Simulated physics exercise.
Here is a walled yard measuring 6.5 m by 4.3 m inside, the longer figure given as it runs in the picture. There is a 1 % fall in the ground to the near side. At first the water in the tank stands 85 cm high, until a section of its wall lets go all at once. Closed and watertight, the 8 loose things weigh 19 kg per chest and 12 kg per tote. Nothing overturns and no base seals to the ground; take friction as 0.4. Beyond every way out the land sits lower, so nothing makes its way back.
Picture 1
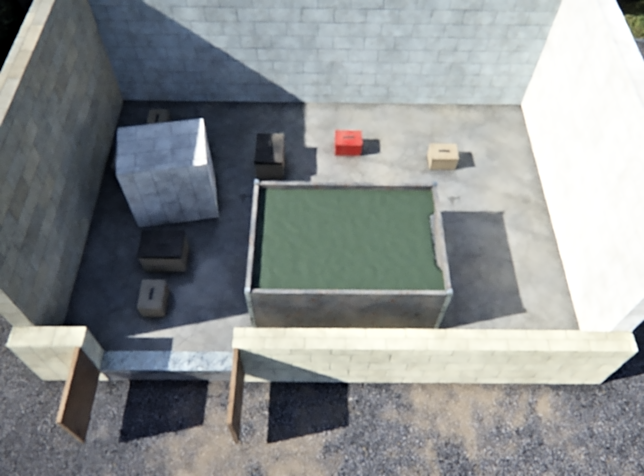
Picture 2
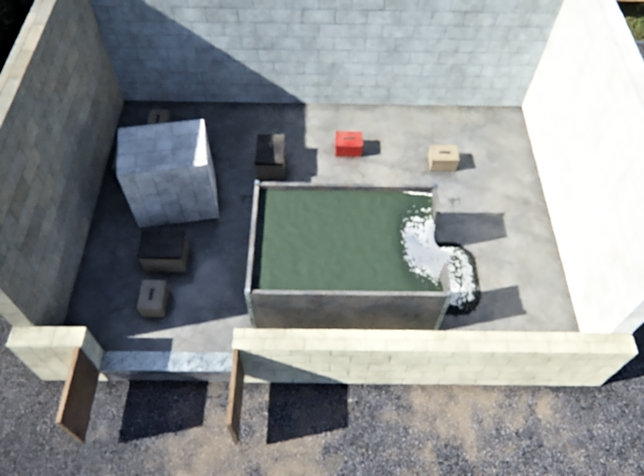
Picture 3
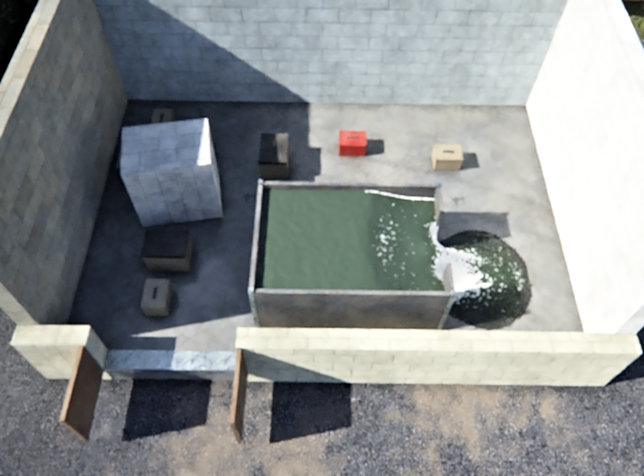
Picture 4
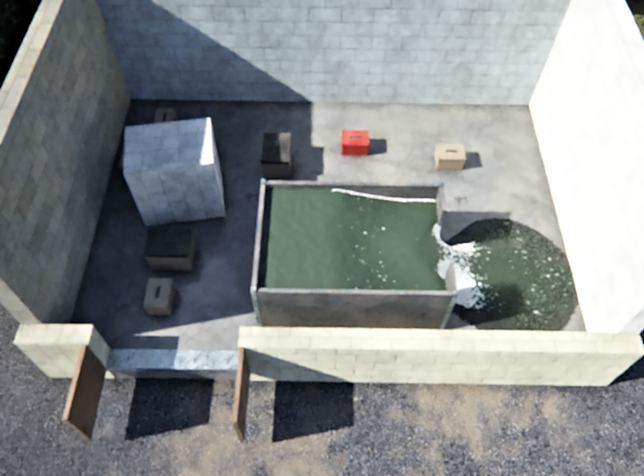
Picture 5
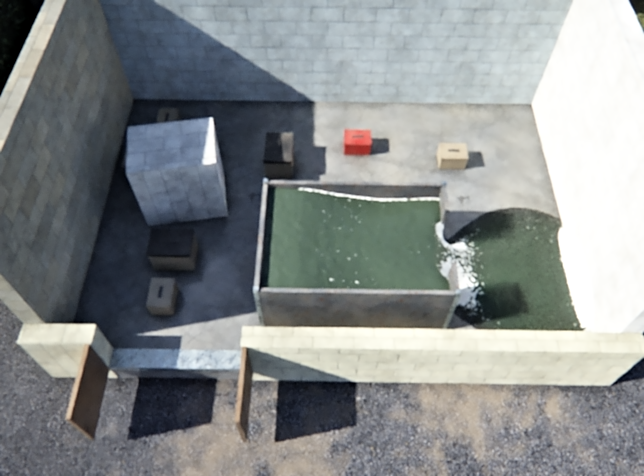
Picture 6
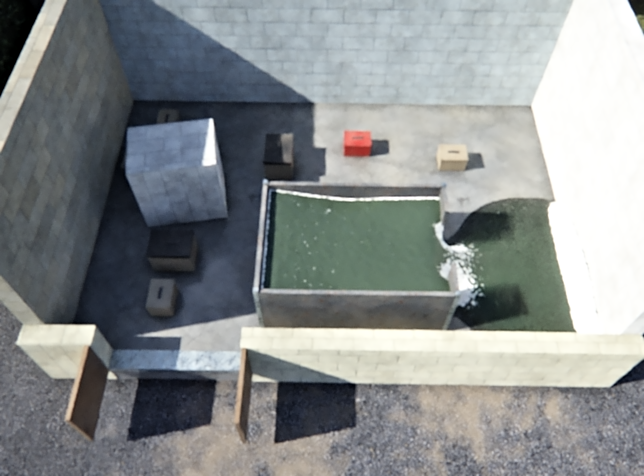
In a walled yard, green water pours from a tank's right side and spreads across the ground.
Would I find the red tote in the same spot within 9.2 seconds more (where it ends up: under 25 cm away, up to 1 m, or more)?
It moves a long way.
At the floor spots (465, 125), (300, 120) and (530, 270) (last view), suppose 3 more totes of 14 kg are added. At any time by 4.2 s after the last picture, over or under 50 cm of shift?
First beyond, then beyond, then beyond.
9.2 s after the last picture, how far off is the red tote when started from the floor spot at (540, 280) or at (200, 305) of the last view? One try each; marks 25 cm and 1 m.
I'd say it lands far off on the first try and it lands far off on the second.
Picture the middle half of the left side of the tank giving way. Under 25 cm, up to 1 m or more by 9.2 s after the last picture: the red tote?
The red tote remains in place.
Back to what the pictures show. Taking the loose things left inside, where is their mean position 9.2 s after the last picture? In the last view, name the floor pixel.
Centre of the remaining things: Roughly (216, 237).
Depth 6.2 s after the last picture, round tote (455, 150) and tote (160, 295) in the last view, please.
I'd estimate 10 cm for the first and 5 cm for the second.
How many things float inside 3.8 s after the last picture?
The number is 0.
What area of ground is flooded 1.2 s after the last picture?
That flooded area is roughly 10.0 m2.
Then, 1.2 s after the last picture the red tote is near (358, 138), 0.0 m from its start, aground; 0 of 8 are out; 0 afloat.
Then, 3.8 s after the last picture the red tote is near (330, 159), 0.6 m from its start, aground; 0 of 8 are out; 0 afloat.
Then, 6.2 s after the last picture the red tote is near (265, 176), 1.5 m from its start, afloat; 0 of 8 are out; 4 afloat.
Then, 9.2 s after the last picture the red tote is near (243, 210), 2.1 m from its start, afloat; 2 of 8 are out; 4 afloat.
